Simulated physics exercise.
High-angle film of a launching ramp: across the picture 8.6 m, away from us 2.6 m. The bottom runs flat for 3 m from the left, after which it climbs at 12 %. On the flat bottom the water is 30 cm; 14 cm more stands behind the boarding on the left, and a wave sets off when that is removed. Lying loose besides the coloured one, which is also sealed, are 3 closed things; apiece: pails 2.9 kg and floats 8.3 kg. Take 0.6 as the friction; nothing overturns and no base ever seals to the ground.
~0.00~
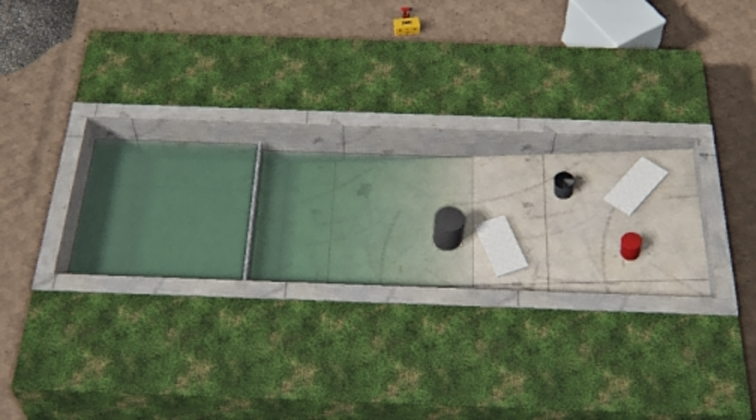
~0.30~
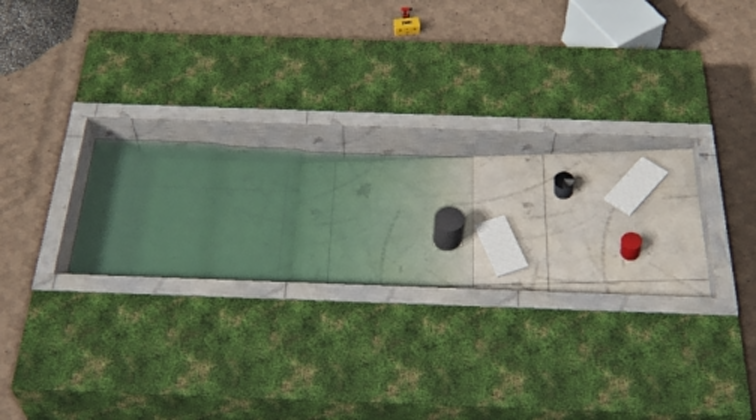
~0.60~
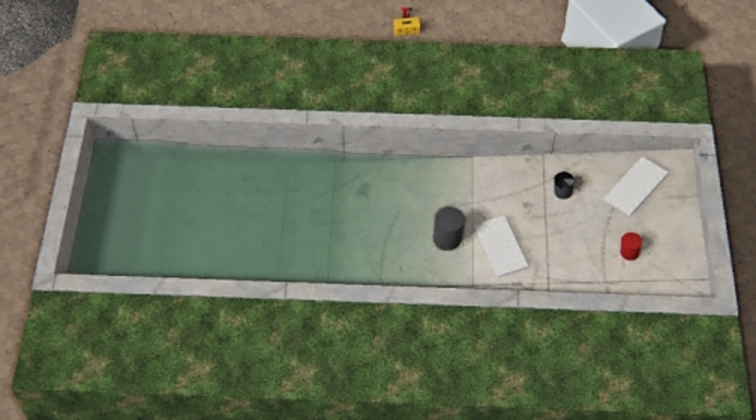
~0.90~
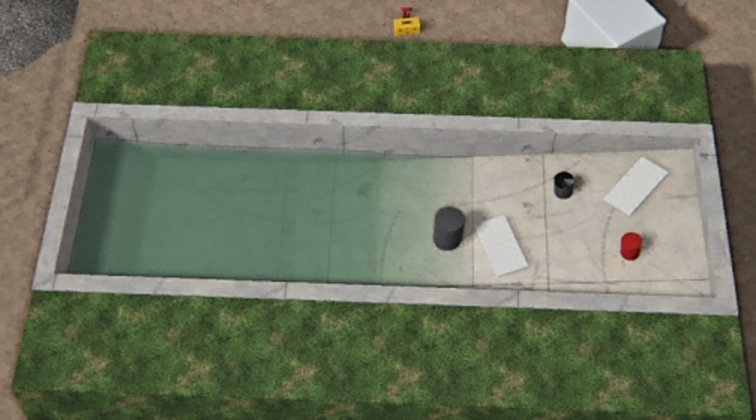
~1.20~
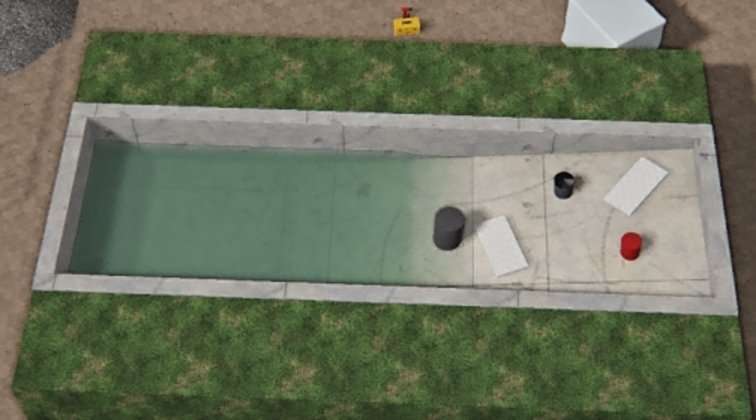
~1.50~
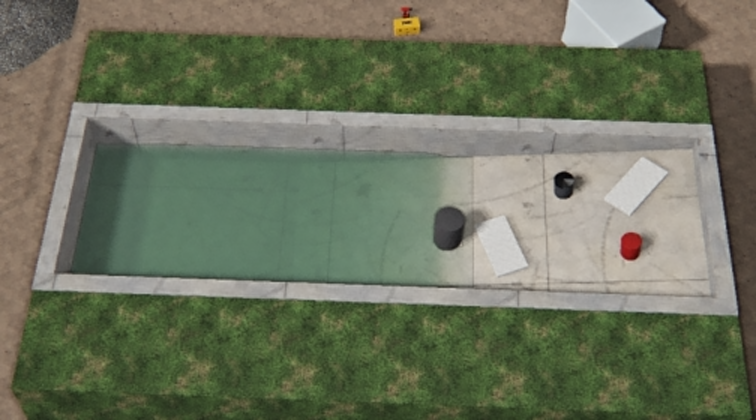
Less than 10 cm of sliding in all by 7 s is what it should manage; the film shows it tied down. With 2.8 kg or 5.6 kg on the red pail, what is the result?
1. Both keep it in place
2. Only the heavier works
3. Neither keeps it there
Both keep it in place.
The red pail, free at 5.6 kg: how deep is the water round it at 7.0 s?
About 0 cm.
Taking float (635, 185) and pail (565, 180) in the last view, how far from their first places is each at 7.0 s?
Shifts: 0 cm / 0 cm.
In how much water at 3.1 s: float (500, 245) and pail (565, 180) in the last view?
Close to 7 and 2 centimetres.
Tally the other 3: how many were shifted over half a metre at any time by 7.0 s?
By my count, 1.
After 2.1 s the red pail would be 0 cm from its start with 2.8 kg and 0 cm from its start with 5.6 kg; 0 cm of water round it then.
After 3.1 s the red pail would be 0 cm from its start with 2.8 kg and 0 cm from its start with 5.6 kg; 0 cm of water round it then.
After 4.9 s the red pail would be 0 cm from its start with 2.8 kg and 0 cm from its start with 5.6 kg; 0 cm of water round it then.
After 7.0 s the red pail would be 0 cm from its start with 2.8 kg and 0 cm from its start with 5.6 kg; 0 cm of water round it then.
